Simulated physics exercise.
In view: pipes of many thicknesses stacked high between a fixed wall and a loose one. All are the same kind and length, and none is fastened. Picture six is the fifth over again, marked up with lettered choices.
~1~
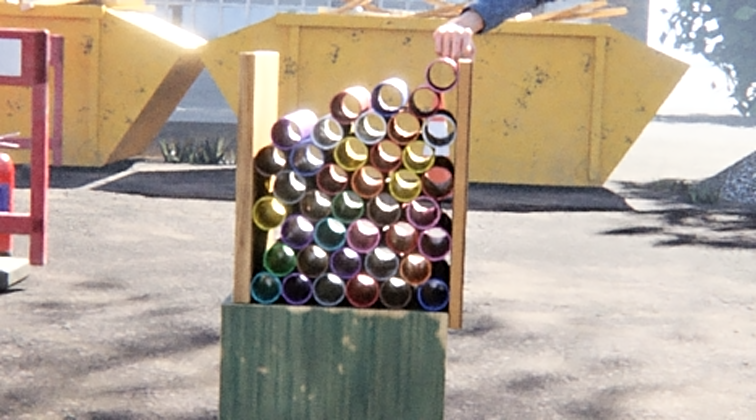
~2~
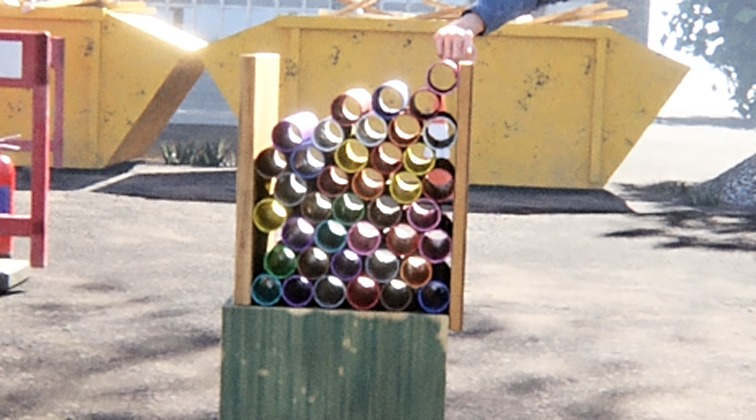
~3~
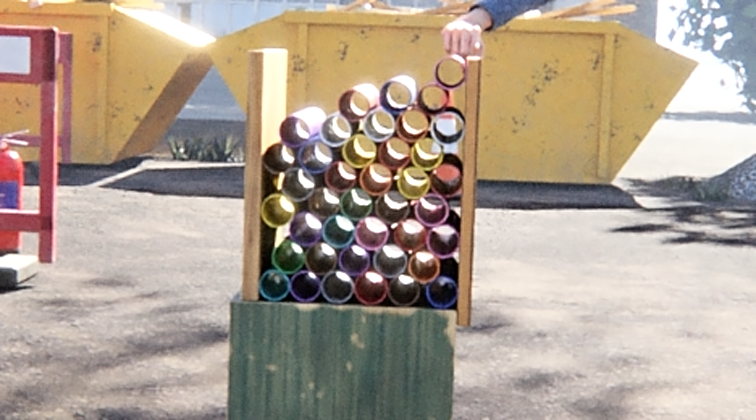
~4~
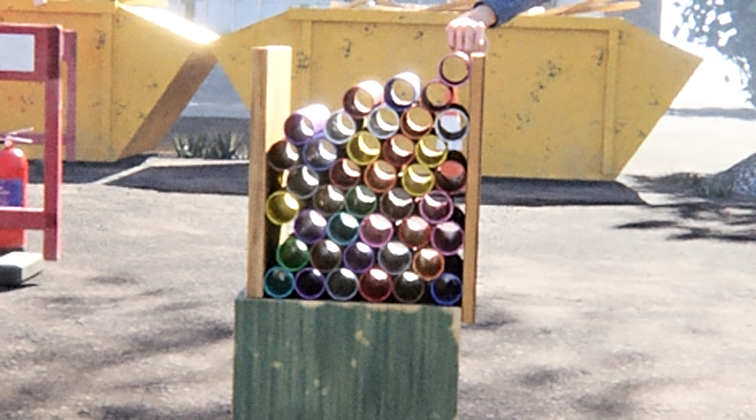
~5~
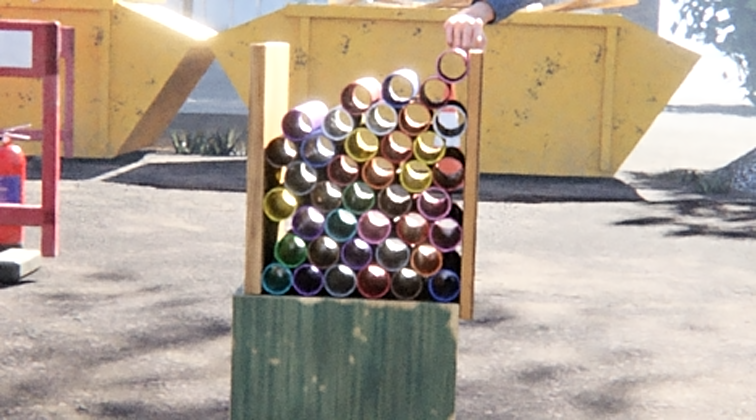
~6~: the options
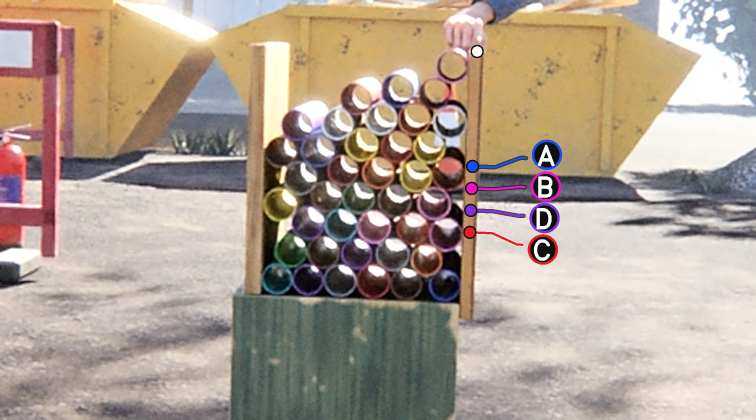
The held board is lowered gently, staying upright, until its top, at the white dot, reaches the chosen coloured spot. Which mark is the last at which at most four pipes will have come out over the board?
The lowest mark that will do is B.
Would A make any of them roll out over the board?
Yes, at A.
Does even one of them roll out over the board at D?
At D: Yes.
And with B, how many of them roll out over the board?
It comes to three.
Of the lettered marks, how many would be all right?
Two of the four.
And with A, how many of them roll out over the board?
With A, three.
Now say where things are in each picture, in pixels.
In the first frame, a red pipe (332, 179); a blue pipe (307, 159); a white pipe (326, 133).
In the second frame, a white pipe (327, 135); side board (461, 187).
In the third frame, a turquoise pipe (275, 285); a blue pipe (442, 292).
In the fourth frame, a red pipe (415, 232); a turquoise pipe (343, 229).
In the fifth frame, a green pipe (359, 198); a red pipe (343, 170); a blue pipe (318, 150).
On the marked copy, A at (473, 166); B at (472, 189); C at (470, 233); D at (471, 210); the white dot at (477, 51).
With B. Early on, top of the board (468, 110).
Further on, top of the board (465, 176).
At the end, top of the board (465, 187), three out over the board.
As for the rest, A three out over the board; C more than four out over the board; D more than four out over the board.
